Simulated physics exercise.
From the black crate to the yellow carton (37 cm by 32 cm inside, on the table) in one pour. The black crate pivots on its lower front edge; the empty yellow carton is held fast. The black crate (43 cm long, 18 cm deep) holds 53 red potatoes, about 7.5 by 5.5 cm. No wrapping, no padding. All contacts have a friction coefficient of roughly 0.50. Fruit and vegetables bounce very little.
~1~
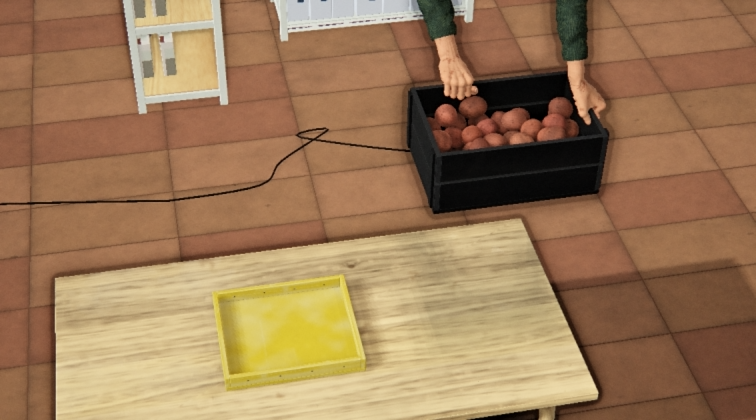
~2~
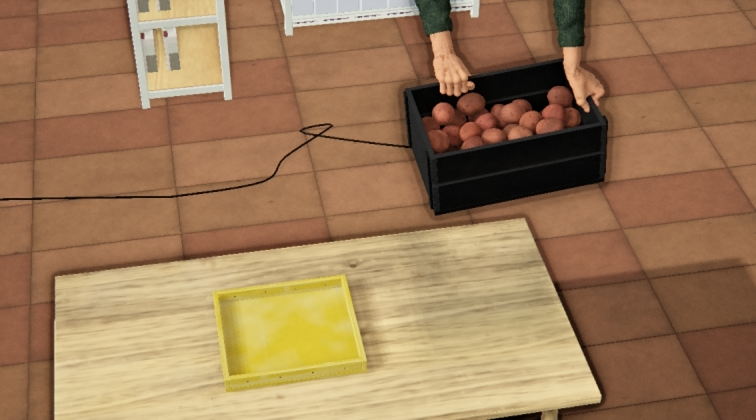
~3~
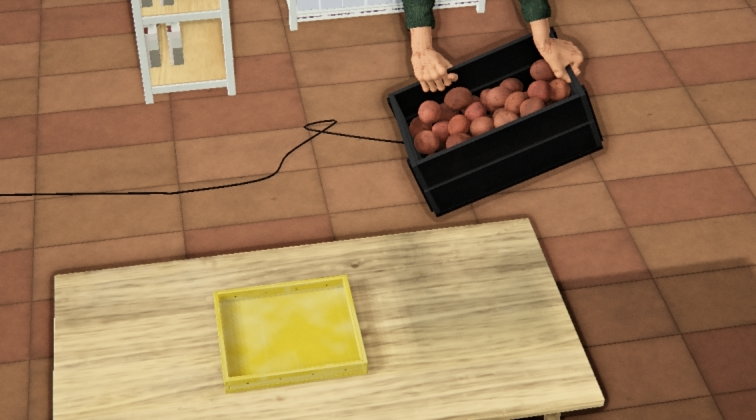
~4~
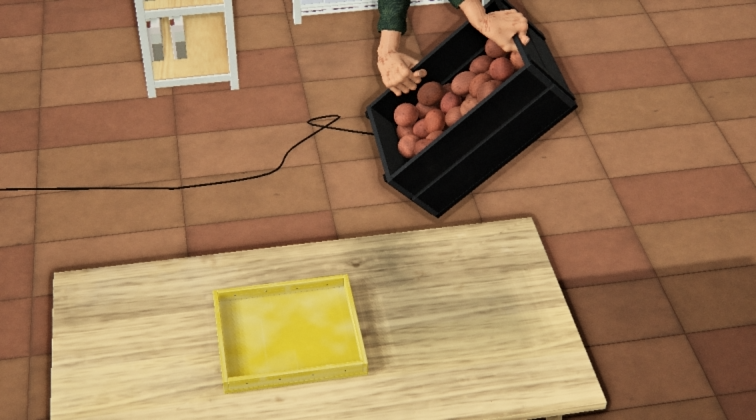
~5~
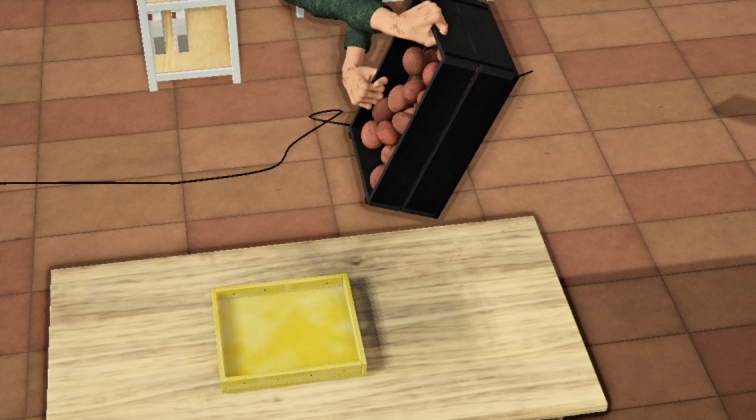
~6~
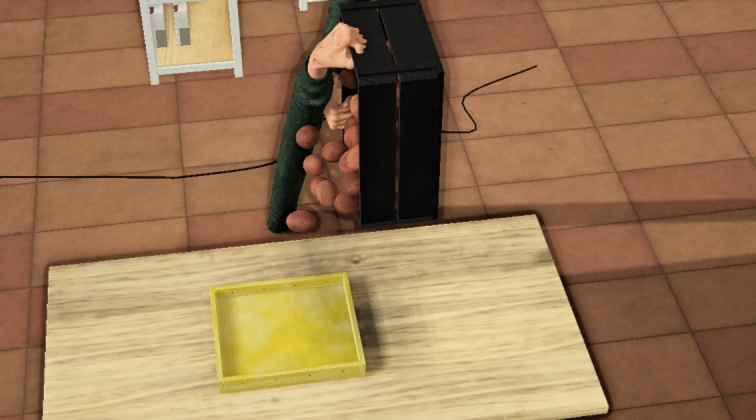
Two hands tilt a black crate of red potatoes onto its side, and some come out.
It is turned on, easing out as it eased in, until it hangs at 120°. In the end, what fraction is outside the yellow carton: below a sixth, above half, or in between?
In the end between a sixth and a half of them are outside the yellow carton.
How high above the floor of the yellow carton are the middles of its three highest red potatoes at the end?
About 8 cm.
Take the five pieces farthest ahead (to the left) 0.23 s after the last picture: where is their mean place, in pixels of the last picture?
Around (229, 303).
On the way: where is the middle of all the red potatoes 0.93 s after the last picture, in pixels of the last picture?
Around (261, 336).
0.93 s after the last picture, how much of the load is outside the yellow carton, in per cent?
Some 45 per cent by then.
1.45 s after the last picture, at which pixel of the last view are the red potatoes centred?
Near (250, 337).
Then, 0.23 s after the last picture, tilt 112°; 28 still in the black crate, 4 in the yellow carton, 3 outside the yellow carton and 18 in the air.
Then, 0.52 s after the last picture, tilt 120°; 6 still in the black crate, 19 in the yellow carton, 15 outside the yellow carton and 13 in the air.
Then, 0.93 s after the last picture, tilt 120°; 28 in the yellow carton, 24 outside the yellow carton and 1 in the air.
Outcome (1.45 s after the last picture), 32 in the yellow carton and 21 outside the yellow carton. Asked share, 21 of 53, 40 per cent.
